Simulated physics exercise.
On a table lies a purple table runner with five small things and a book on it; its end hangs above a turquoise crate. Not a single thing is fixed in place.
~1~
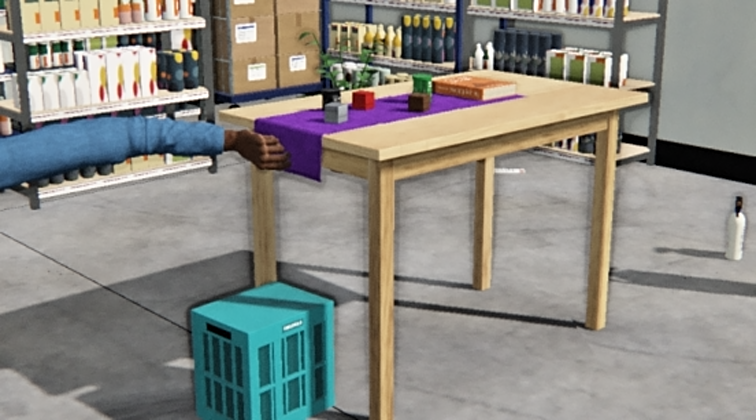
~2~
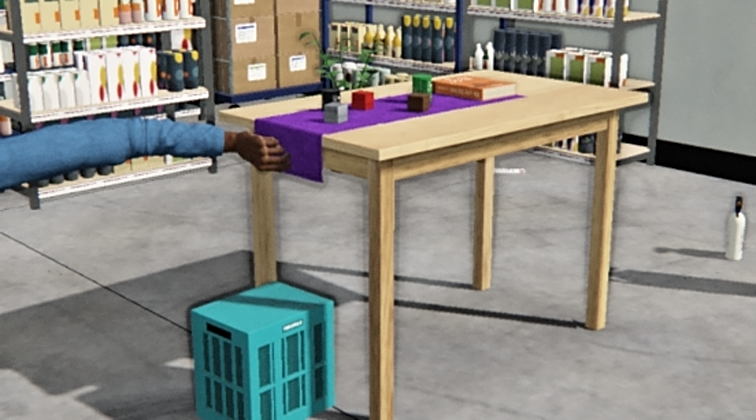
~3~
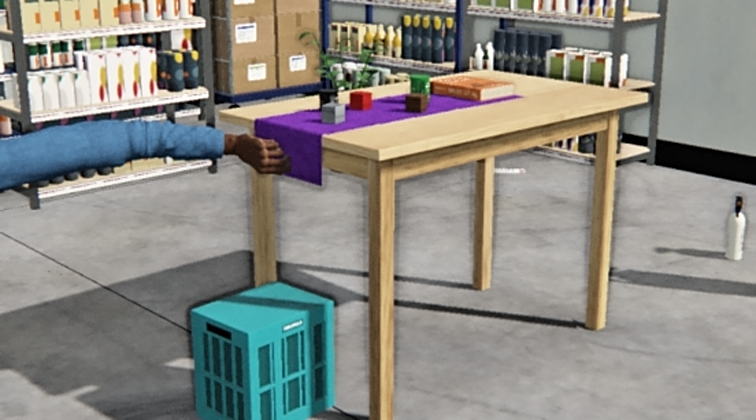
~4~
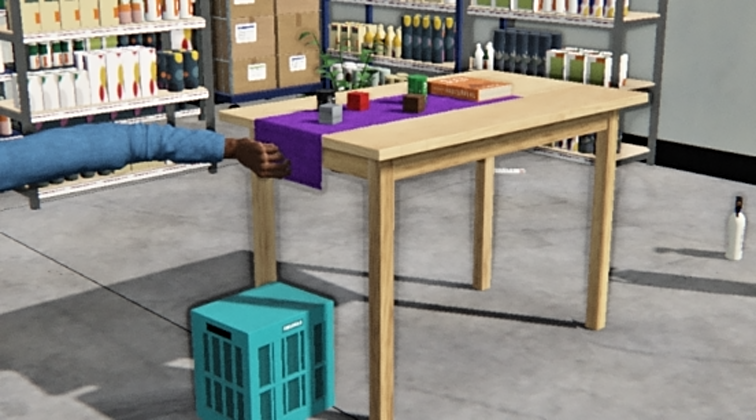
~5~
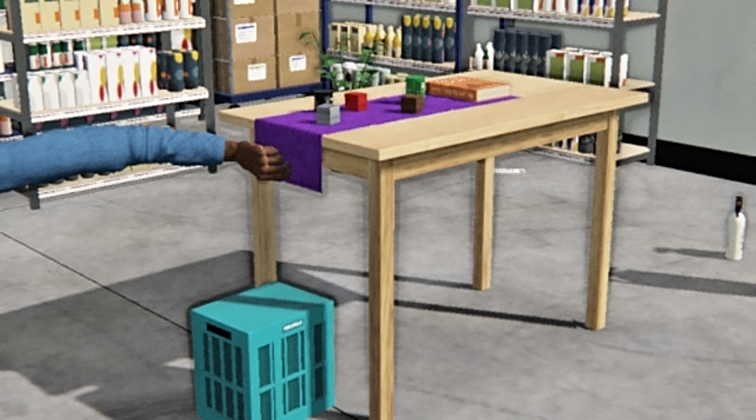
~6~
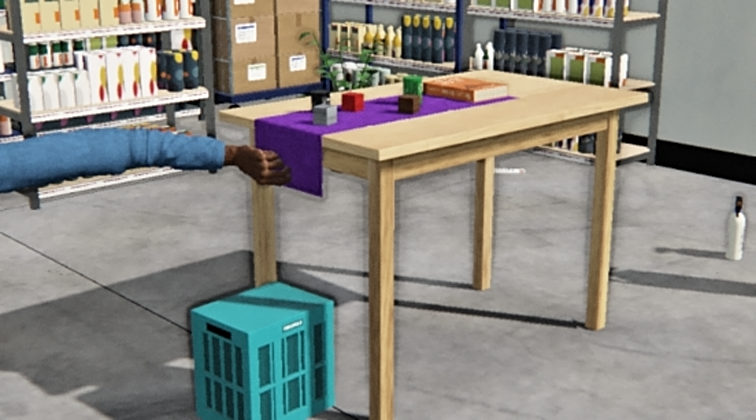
At the start, a hand at the left holds the end of a purple runner on a wooden table, above a turquoise crate. The hand draws the cloth slowly down and its hanging end lengthens slightly, while the small cubes, pot and book on it shift a little leftward.
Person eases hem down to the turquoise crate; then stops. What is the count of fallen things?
Three objects go.
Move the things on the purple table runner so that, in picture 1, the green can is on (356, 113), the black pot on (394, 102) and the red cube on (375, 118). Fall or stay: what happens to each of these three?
Well, the green can is dislodged, the black pot is safe, and the red cube is dislodged.
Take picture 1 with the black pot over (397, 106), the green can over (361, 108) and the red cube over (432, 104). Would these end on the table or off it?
I'd say the black pot hangs on, the green can takes a fall, and the red cube hangs on.
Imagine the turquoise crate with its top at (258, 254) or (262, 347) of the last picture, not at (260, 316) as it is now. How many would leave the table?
Result: 1; 4.
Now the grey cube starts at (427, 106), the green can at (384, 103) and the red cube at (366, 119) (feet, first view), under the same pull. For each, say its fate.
Grey cube: Stays. Green can: Stays. Red cube: Goes.
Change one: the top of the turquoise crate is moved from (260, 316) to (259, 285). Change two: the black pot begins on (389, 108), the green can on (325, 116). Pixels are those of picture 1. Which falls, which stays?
Black pot: Still up. Green can: Off.
Soon after, hem near (288, 248); grey cube gone.
Then, hem near (287, 287); grey cube, black pot and red cube gone.
At rest, hem on the crate; grey cube, black pot and red cube gone. It carries off three.
